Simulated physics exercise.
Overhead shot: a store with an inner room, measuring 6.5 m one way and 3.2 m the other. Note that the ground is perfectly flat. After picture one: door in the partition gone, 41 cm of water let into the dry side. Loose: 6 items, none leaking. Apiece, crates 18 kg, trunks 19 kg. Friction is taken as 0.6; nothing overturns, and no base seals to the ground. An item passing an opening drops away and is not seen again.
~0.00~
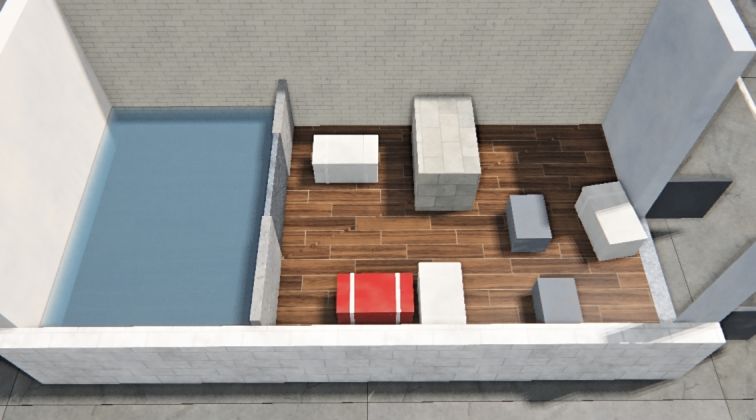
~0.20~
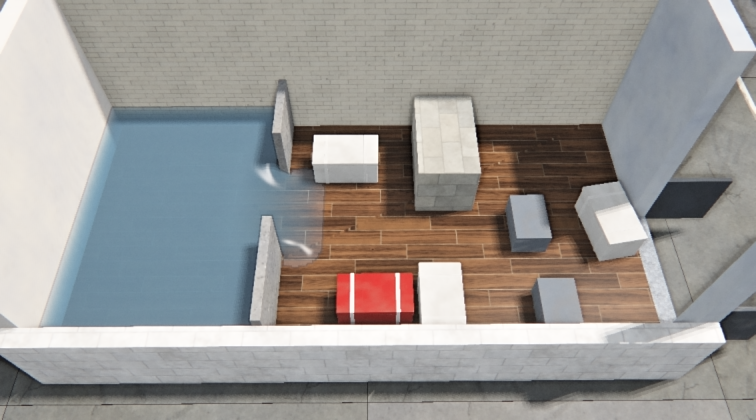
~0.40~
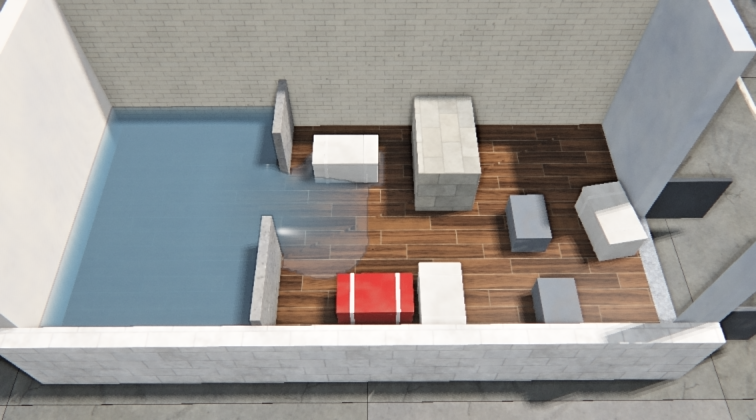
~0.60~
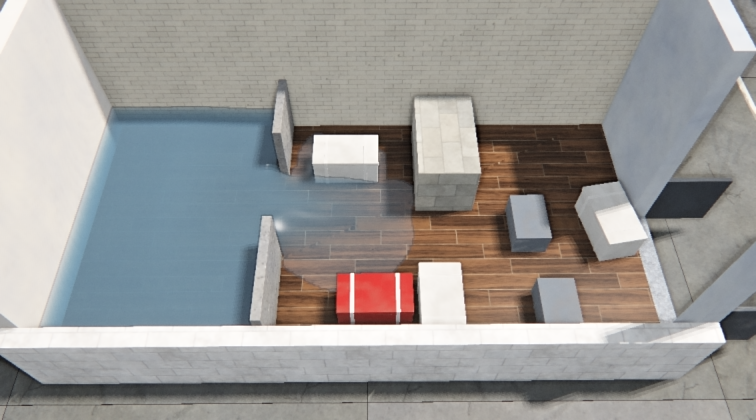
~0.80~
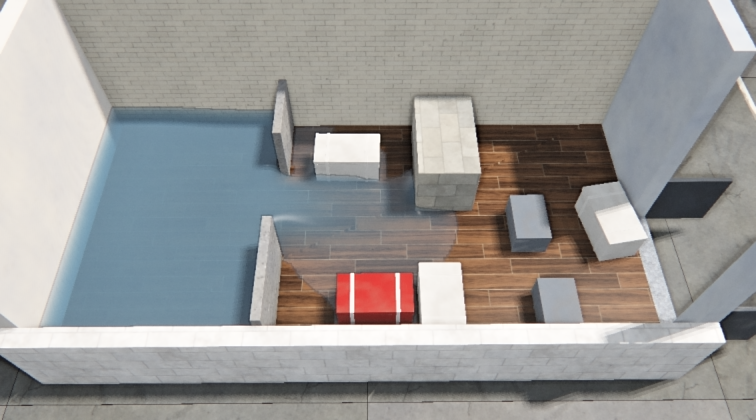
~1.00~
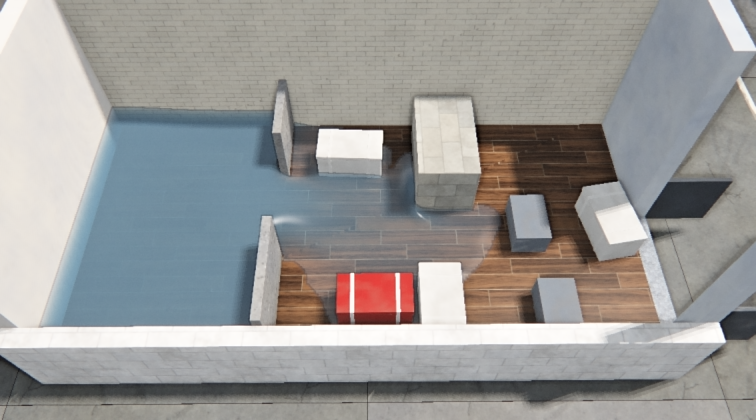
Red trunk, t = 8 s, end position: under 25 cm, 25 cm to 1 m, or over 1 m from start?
Oh, that one's pushed a little way.
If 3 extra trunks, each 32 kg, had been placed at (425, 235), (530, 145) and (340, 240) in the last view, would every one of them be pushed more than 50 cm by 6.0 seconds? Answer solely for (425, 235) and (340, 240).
Result, in sequence: Exceeded; exceeded.
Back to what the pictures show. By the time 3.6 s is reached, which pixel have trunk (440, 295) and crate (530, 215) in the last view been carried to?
They should sit about (579, 299) and (583, 205) in the last view.
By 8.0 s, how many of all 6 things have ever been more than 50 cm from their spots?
6.
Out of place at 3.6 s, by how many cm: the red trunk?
It is about 30 cm out of place by then.
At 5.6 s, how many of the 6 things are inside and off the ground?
The number is 3.
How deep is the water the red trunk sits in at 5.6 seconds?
Close to 7 centimetres.
After 1.6 s the red trunk is near (373, 301), 0.1 m from its start, aground; 0 of 6 are out; 0 afloat.
After 3.6 s the red trunk is near (366, 315), 0.3 m from its start, aground; 0 of 6 are out; 3 afloat.
After 5.6 s the red trunk is near (351, 315), 0.4 m from its start, aground; 1 of 6 are out; 3 afloat.
After 8.0 s the red trunk is near (314, 272), 0.7 m from its start, afloat; 3 of 6 are out; 3 afloat.
